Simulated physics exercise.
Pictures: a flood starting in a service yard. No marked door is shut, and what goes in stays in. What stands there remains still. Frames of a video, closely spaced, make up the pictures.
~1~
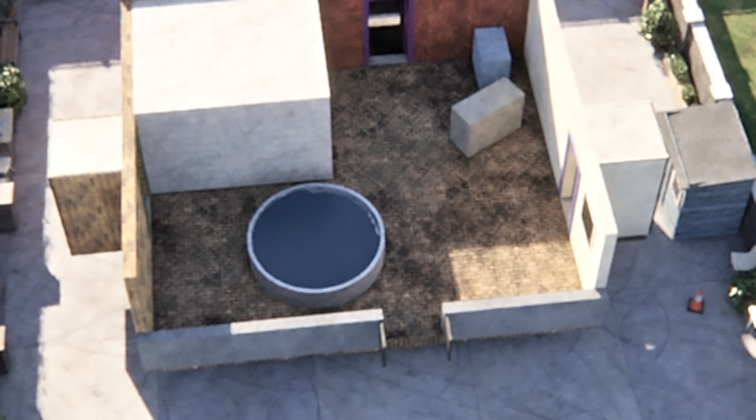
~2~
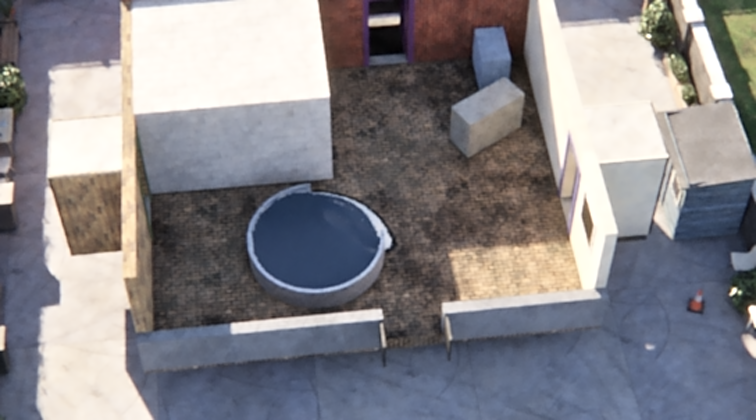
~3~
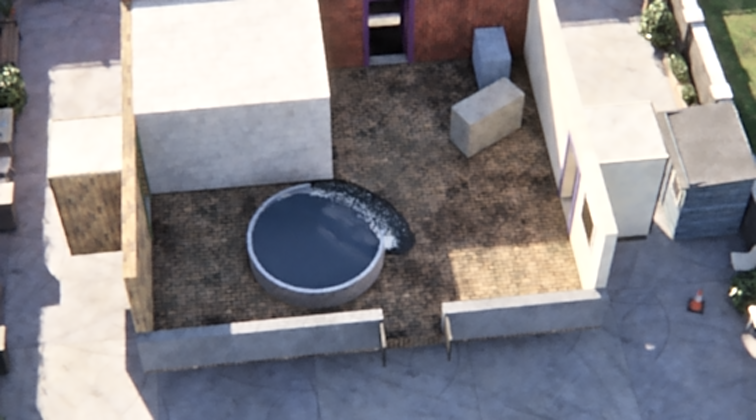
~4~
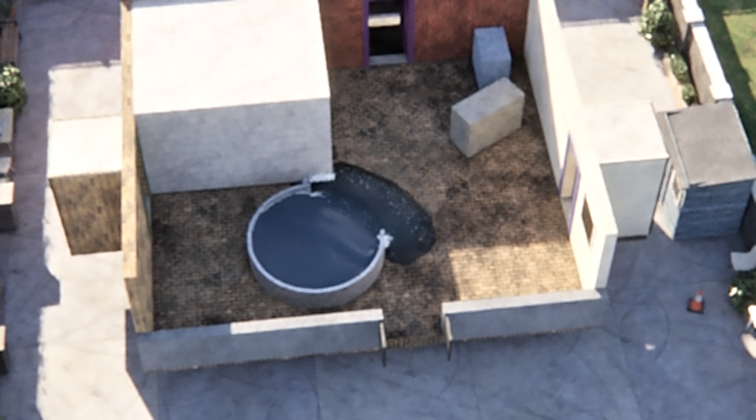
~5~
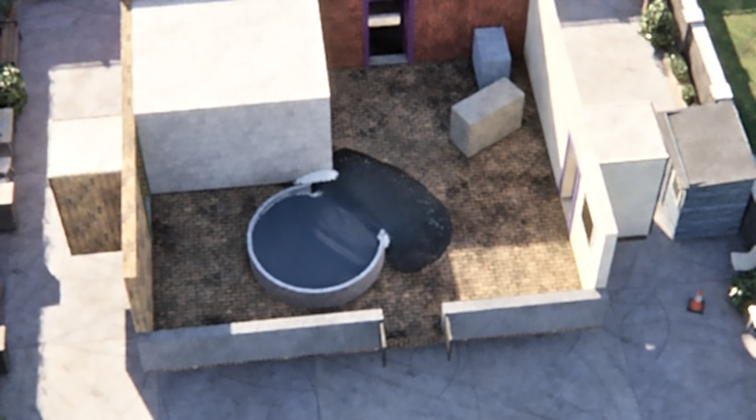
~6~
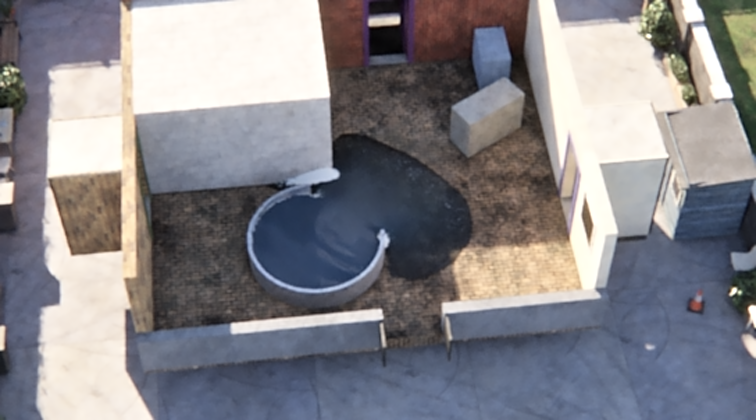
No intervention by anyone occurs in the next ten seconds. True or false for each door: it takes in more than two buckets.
For the green door, false; for the blue door, true; for the purple door, true.
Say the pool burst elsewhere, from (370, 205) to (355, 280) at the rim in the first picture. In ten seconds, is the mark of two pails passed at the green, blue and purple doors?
Well, the green door comes up short, the blue door overshoots, and the purple door comes up short.
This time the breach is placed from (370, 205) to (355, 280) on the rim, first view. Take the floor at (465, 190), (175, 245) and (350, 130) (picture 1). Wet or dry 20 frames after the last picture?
Going through them, the first would be submerged, the next still bare and the last still bare.
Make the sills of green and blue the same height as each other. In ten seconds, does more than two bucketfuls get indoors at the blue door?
After the swap, the blue door falls short.
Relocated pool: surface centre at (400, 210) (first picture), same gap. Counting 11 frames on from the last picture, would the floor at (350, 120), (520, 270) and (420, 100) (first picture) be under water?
Bone-dry, bone-dry, soaked.
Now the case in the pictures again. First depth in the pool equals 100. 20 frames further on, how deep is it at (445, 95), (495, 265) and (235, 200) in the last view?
Going place by place: 14 %, 2 % and 4 %.
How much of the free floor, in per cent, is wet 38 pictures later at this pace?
It comes to 65 per cent.
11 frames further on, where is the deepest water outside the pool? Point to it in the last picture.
I'd put it around (456, 149).
A moment on, water covers 35 % of the floor; the green door not reached, the blue door not reached, the purple door not reached.
Next, water covers 55 % of the floor; the green door not reached, the blue door under two buckets in, the purple door under two buckets in.
Then, water covers 60 % of the floor; the green door wet at the sill, nothing in, the blue door over two buckets in, the purple door over two buckets in.
Later, water covers 65 % of the floor; the green door wet at the sill, nothing in, the blue door far over two buckets in, the purple door far over two buckets in.
In the end, water covers 80 % of the floor; the green door wet at the sill, nothing in, the blue door far over two buckets in, the purple door far over two buckets in.
